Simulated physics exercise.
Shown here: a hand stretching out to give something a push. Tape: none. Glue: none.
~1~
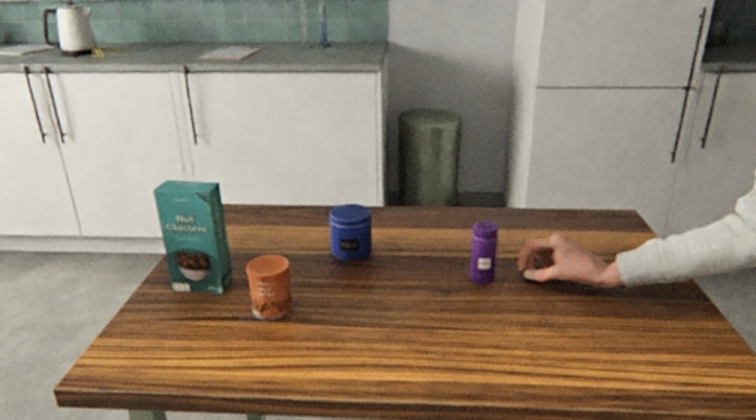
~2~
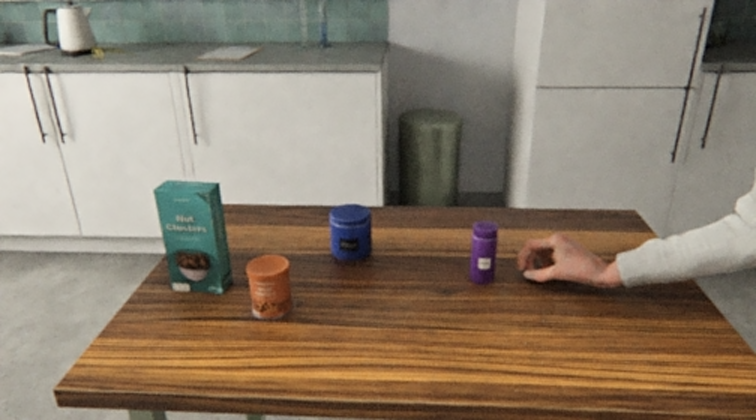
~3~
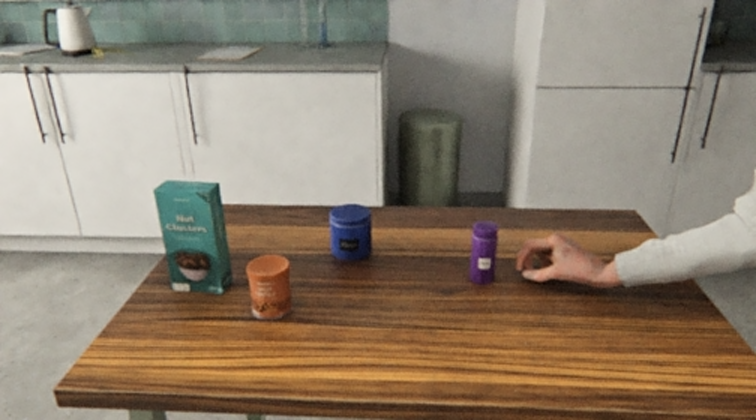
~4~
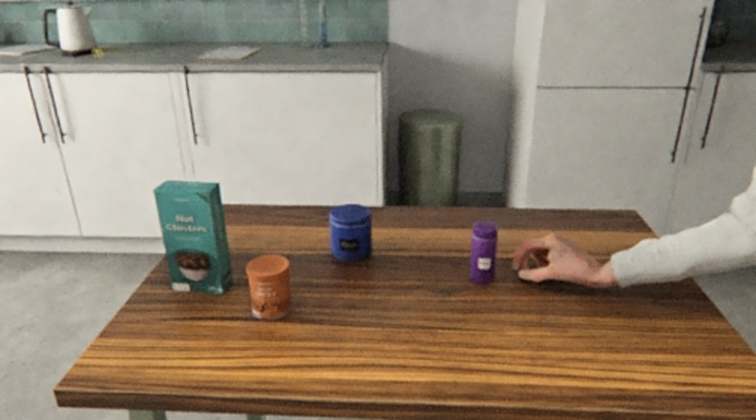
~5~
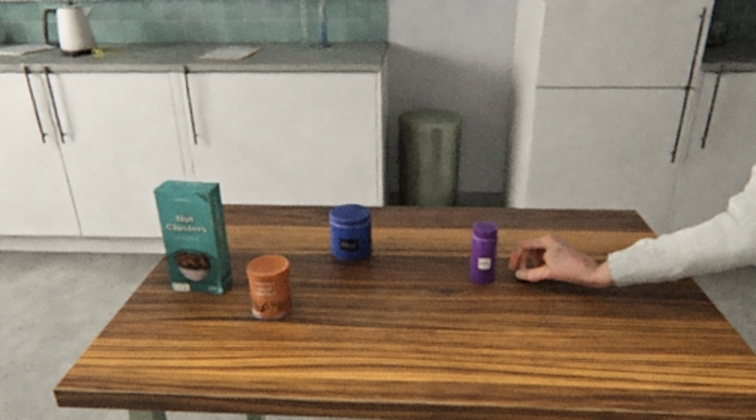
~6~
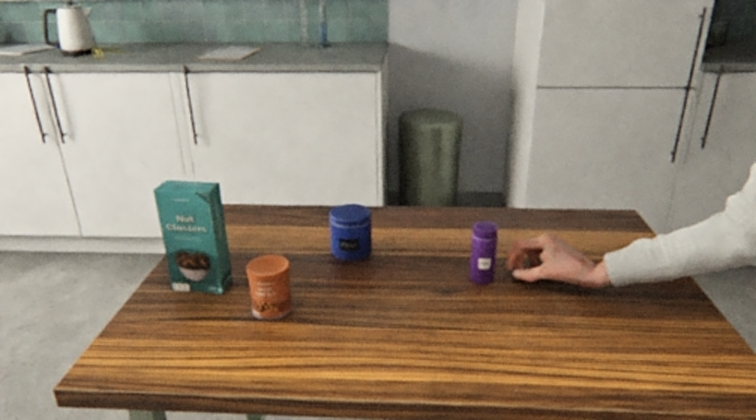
A hand reached in from the right and crept slightly left toward a purple shaker on a wooden table, while the shaker, a blue jar, an orange container and a green box stayed still.
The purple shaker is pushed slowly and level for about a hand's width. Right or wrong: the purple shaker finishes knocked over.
Wrong.
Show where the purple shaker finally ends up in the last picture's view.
End point in the final view: About (416, 251).
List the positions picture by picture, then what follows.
In the first frame, purple shaker (484, 253).
In the second frame, purple shaker (484, 252).
In the third frame, purple shaker (484, 253).
In the fourth frame, purple shaker (484, 253).
In the fifth frame, purple shaker (484, 253).
In the sixth frame, purple shaker (484, 253).
Then, 0.70 s on from there, purple shaker shifted about its own width near (463, 252).
Then, 1.20 s on from there, purple shaker shifted well along near (437, 252).
In the end, moved from the start, purple shaker. At the end, from the last picture's camera, purple shaker near (417, 251).
